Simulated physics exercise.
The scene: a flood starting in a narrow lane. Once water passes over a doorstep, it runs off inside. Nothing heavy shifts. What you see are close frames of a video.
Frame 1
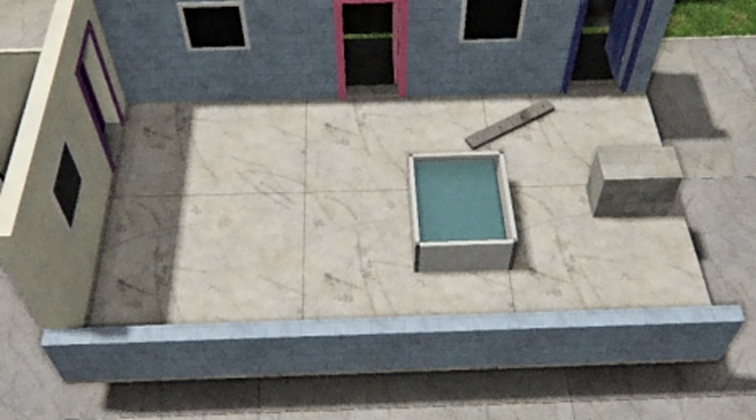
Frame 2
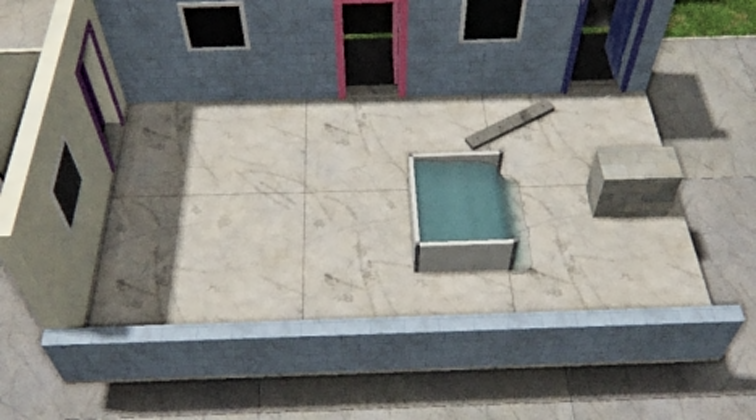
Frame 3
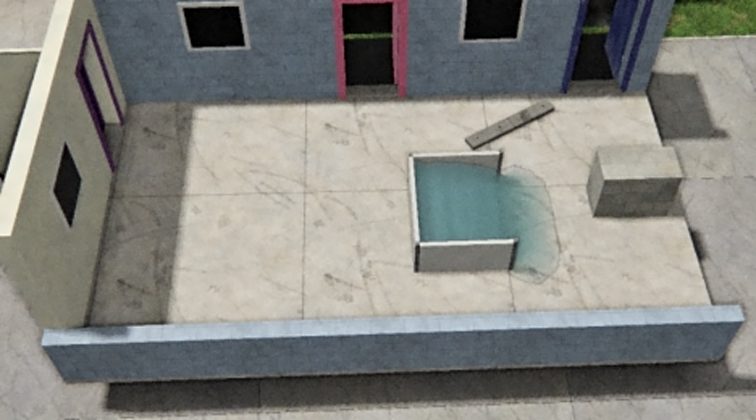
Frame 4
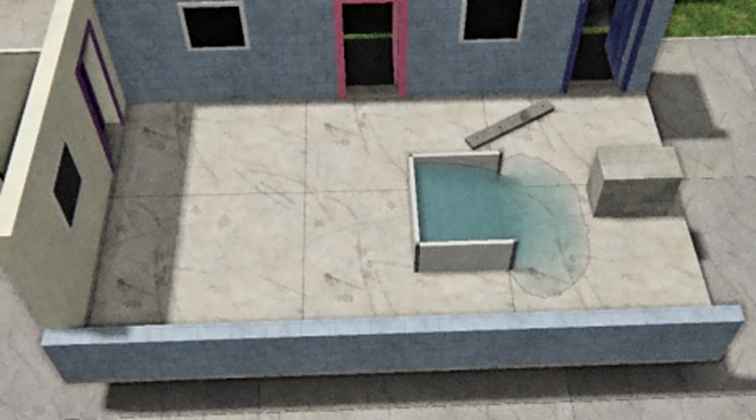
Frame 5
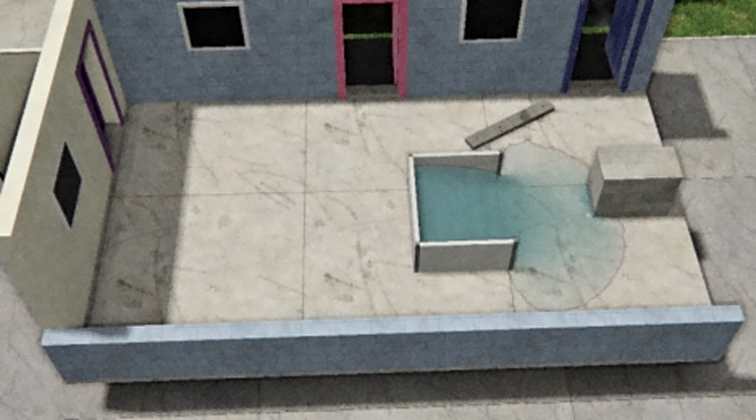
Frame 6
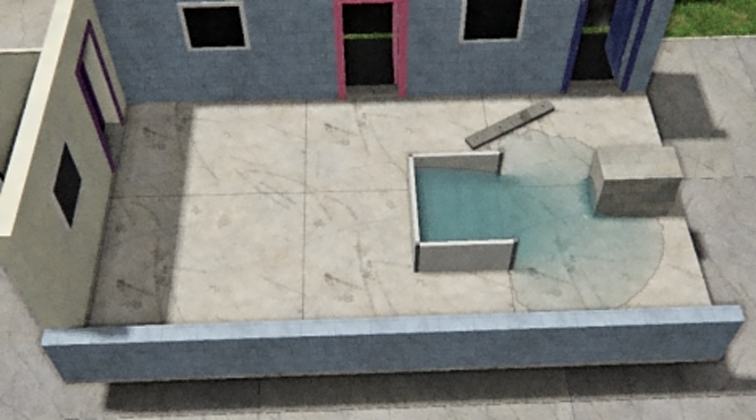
Water poured out of the open tank's right side once that wall was gone, spreading across the pale paved floor in a widening, rounded sheet that reached the grey block and ran around its near side.
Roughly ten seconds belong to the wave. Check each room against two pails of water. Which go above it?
At the end, the purple door will not go over two buckets; the blue door will be deluged; the pink door will not go over two buckets.
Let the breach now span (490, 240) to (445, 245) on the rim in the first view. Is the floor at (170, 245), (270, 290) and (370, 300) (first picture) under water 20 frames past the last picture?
Submerged, submerged, submerged.
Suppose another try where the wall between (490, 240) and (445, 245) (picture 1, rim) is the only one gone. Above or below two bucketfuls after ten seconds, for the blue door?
The blue one falls short.
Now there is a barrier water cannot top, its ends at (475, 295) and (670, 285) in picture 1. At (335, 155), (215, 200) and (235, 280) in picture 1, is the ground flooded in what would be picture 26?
As listed: Clear, not flooded, free of water.
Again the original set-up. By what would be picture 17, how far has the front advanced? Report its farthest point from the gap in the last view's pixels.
By then the tip should be at about (623, 96).
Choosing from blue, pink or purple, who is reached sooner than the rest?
Result: The one in blue.
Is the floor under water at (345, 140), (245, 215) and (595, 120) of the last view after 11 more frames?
Same order as asked: Dry as before; dry as before; drenched.
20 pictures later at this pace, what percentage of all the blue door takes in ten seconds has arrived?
Share at that point: Roughly 80 %.
A moment on, water covers 25 % of the floor; the purple door not reached, the blue door not reached, the pink door not reached.
Next, water covers 25 % of the floor; the purple door not reached, the blue door under two buckets in, the pink door not reached.
Then, water covers 25 % of the floor; the purple door not reached, the blue door over two buckets in, the pink door not reached.
Later, water covers 25 % of the floor; the purple door not reached, the blue door over two buckets in, the pink door not reached.
In the end, water covers 10 % of the floor; the purple door not reached, the blue door over two buckets in, the pink door not reached.
